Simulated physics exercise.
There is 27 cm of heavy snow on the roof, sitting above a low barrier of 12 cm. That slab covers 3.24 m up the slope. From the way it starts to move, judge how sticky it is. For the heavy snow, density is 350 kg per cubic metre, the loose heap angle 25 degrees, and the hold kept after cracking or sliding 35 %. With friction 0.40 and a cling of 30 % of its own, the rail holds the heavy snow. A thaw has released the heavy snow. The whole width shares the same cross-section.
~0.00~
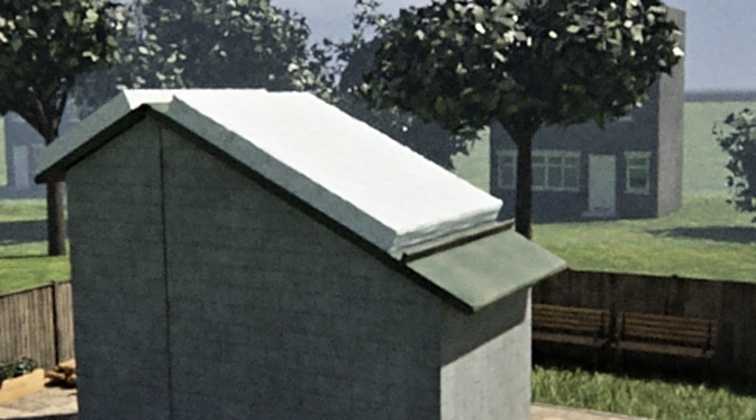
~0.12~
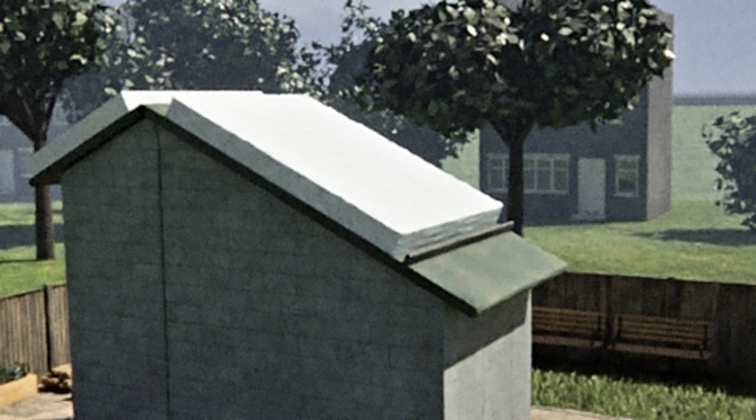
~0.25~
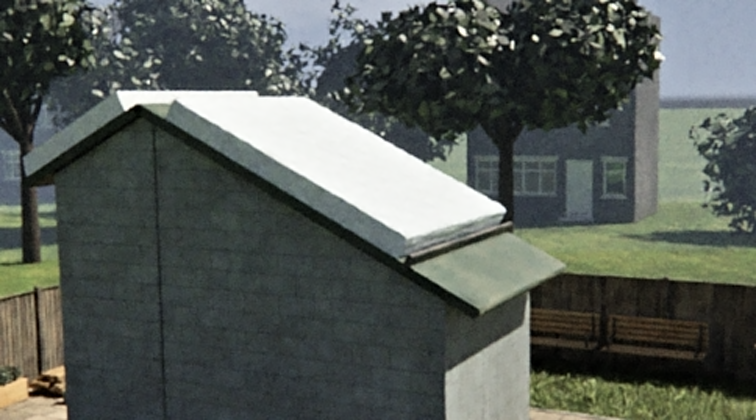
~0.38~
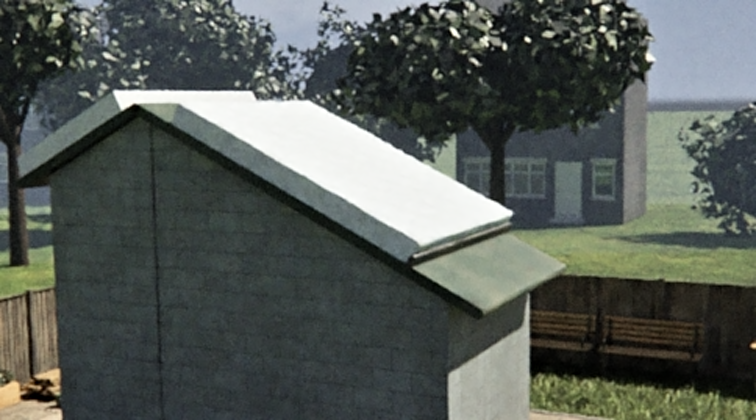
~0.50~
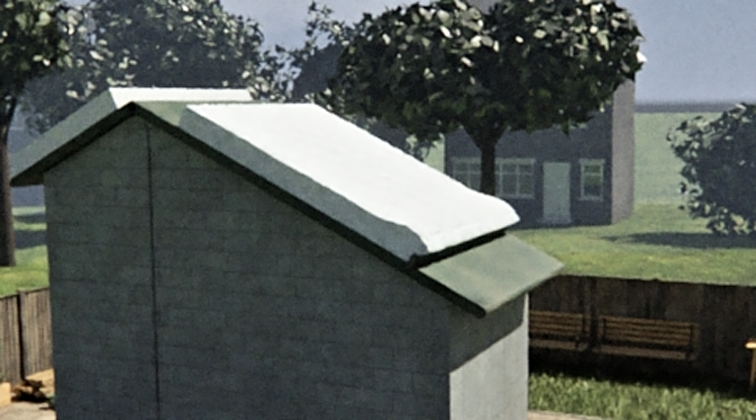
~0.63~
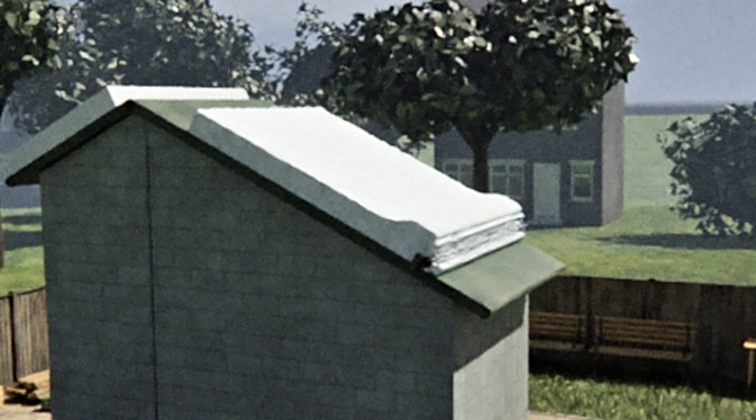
A thick slab of white snow slid slowly down the right slope of a shed's green roof, baring a strip near the ridge, then pushed over the low rail and cracked along its front edge.
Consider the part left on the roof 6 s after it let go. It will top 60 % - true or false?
False.
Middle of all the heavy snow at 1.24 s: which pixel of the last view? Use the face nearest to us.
(382, 229) or thereabouts.
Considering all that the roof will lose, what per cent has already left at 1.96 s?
I'd put it at around 60 %.
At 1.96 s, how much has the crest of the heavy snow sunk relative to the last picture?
Measured change: Some 0.8 m.
After 1.24 s, 90 % of the snow is on the roof.
After 1.96 s, 57 % of the snow is on the roof.
After 2.68 s, 39 % of the snow is on the roof.
After 3.40 s, 33 % of the snow is on the roof.
After 6.00 s, 33 % of the snow is on the roof.
